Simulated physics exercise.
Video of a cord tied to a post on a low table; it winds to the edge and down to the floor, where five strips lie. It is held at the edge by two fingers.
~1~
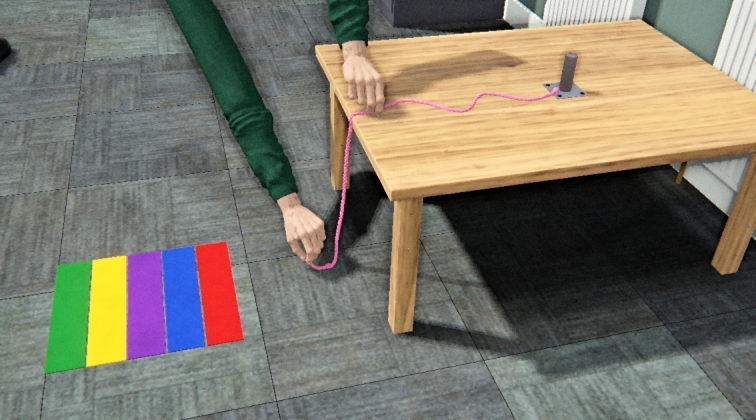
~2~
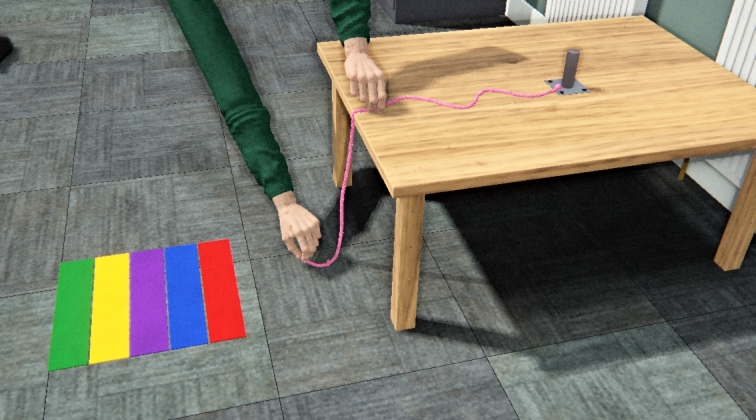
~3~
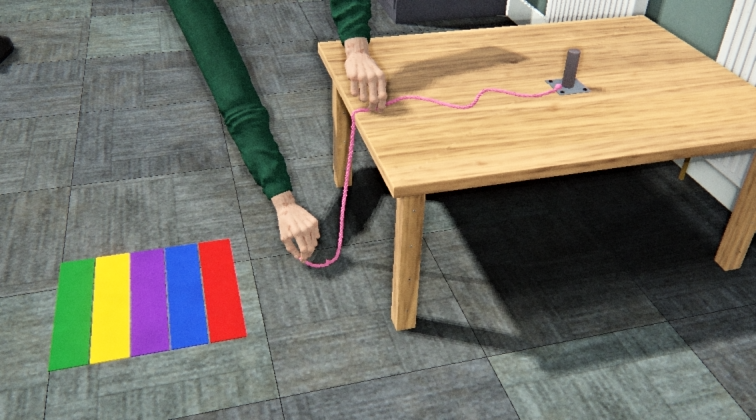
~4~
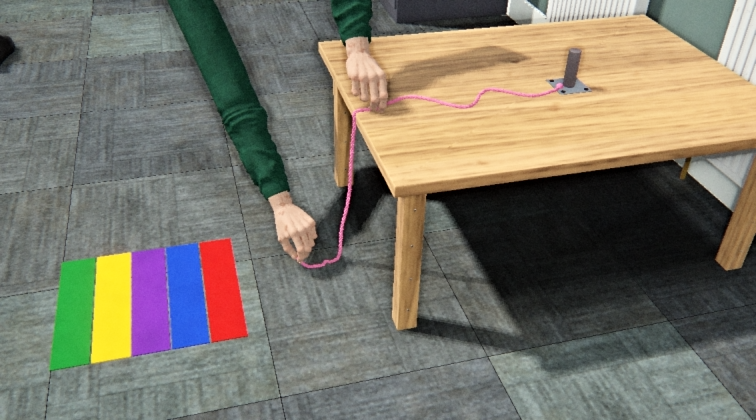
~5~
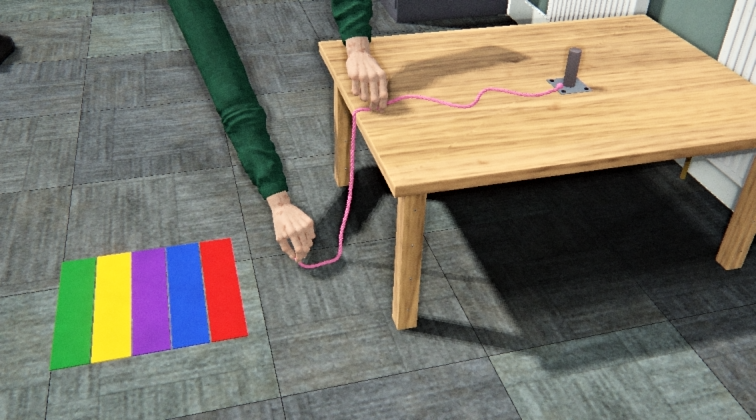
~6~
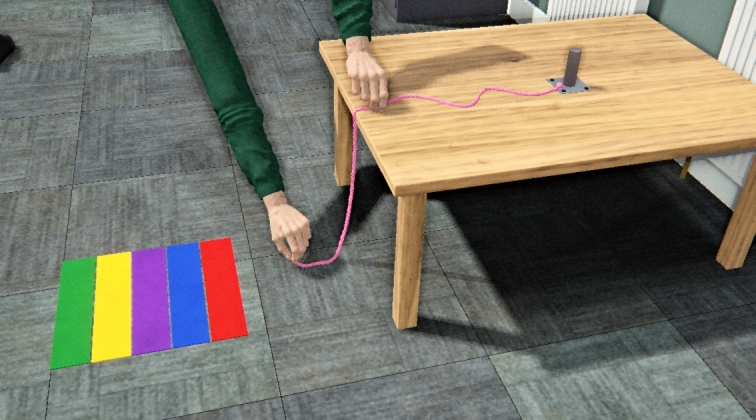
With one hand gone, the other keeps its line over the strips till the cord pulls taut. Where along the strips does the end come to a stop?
Above the purple strip.
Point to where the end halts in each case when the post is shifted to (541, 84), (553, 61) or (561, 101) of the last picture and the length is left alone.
You'd get roughly (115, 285), (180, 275) and (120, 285), one for each try.
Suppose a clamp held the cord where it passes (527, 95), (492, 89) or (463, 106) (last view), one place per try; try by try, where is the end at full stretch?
(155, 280), (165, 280) and (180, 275).
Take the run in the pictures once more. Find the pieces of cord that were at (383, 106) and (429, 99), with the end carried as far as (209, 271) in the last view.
The first one ends up at (354, 122) and the second one at (400, 106).
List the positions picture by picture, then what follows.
End (307, 260); red (223, 322); blue (185, 329); purple (146, 335); yellow (107, 342); green (66, 349), in the first frame.
End (302, 258); cord through (535, 96) (477, 99) (413, 98) (353, 120) (344, 188) (339, 245), in the second frame.
End (301, 258), in the third frame.
End (298, 258); cord through (536, 96) (478, 98) (414, 97) (355, 119) (350, 187) (341, 244), in the fourth frame.
End (296, 258), in the fifth frame.
End (292, 258); cord through (537, 95) (478, 98) (415, 96) (355, 118) (352, 187) (341, 243), in the sixth frame.
A little later, end near (209, 271); over red.
Next, end near (171, 277); over blue.
When it is tight, end near (149, 280); over purple. Over purple.
